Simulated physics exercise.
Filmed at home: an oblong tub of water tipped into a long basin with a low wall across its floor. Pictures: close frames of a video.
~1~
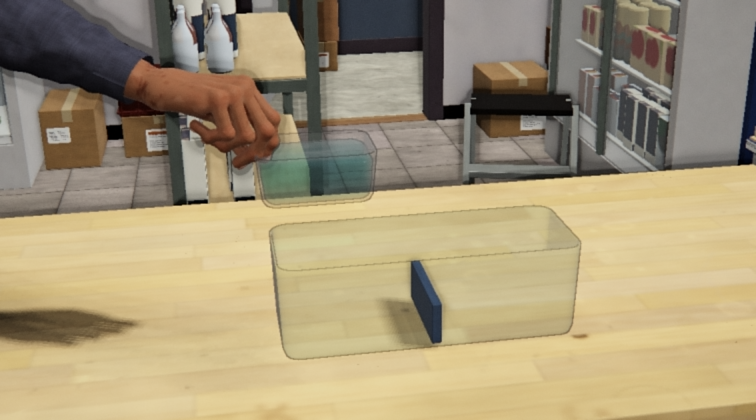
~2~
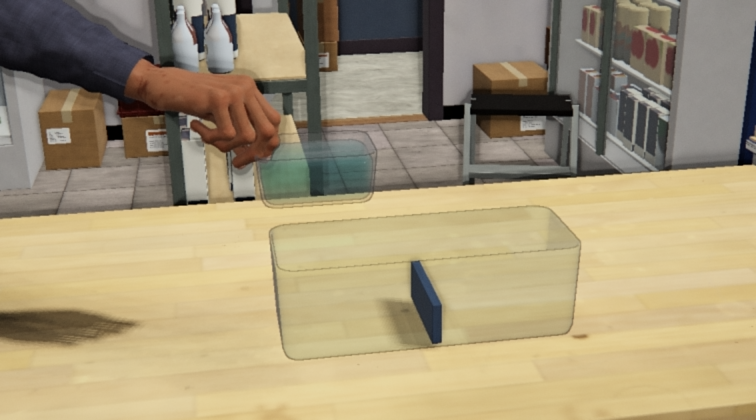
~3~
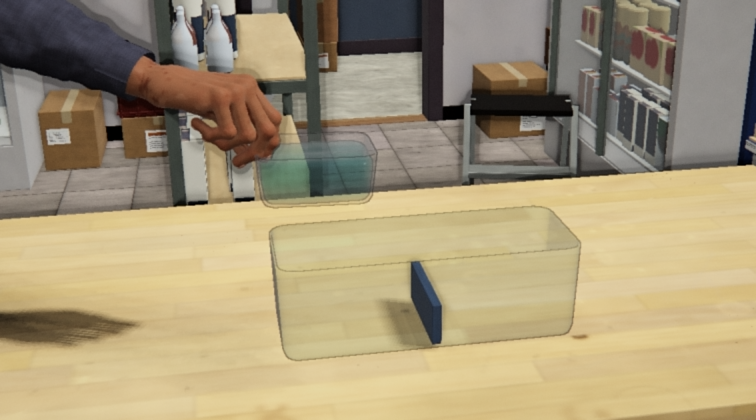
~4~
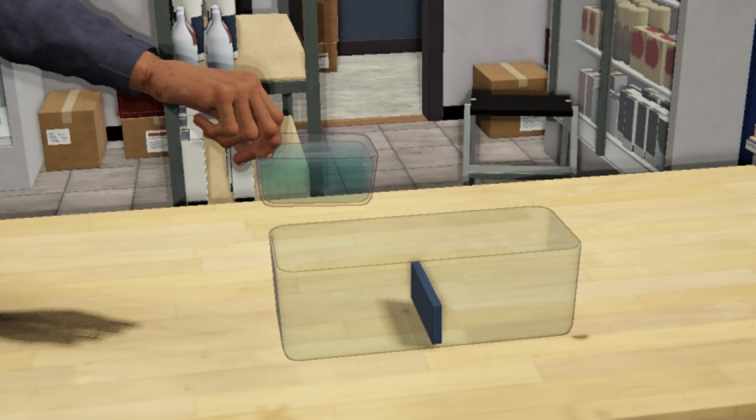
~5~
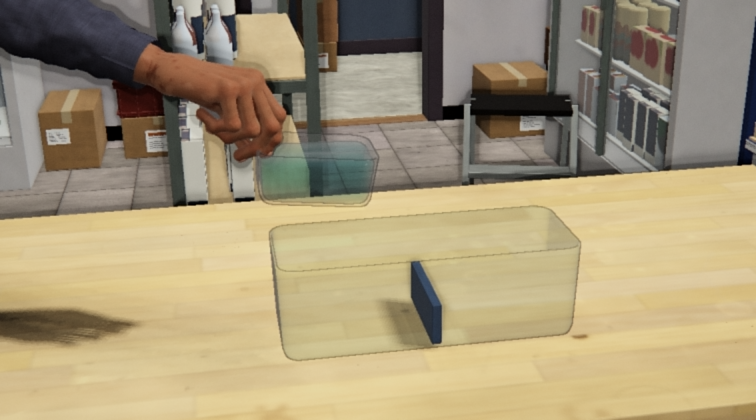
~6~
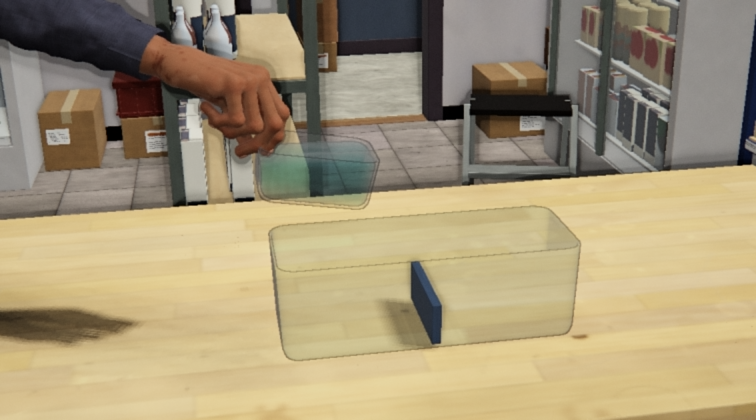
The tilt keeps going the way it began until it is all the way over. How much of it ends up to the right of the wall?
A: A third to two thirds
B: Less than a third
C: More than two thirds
(A) A third to two thirds.
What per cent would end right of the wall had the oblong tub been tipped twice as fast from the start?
Estimate: Around 25 %.
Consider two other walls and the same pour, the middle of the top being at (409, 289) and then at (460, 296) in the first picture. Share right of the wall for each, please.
Note: Roughly 70 % in case one, 5 % in case two.
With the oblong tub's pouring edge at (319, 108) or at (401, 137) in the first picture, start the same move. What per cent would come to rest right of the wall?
Roughly 0 per cent, then roughly 75 per cent.
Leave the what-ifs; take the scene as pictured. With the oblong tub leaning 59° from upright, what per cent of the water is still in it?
My estimate is close to 40 percent remaining.
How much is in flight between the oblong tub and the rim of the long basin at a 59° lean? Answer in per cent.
Some 30 per cent, I'd say.
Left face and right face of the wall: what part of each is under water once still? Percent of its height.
The left comes to 20 % and the right to 20 %.
A moment on, the oblong tub is tipped part way and 41 per cent is still to pour, 13 is left of the wall and 18 right of it.
Next, the oblong tub is tipped on its side and 7 per cent is still to pour, 43 is left of the wall and 46 right of it.
Then the oblong tub is tipped right over and 0 per cent is still to pour, 54 is left of the wall and 46 right of it.
Later the oblong tub is tipped right over and 0 per cent is still to pour, 54 is left of the wall and 46 right of it.
At rest 54 per cent lies left of the wall, 46 right of it and 0 outside.
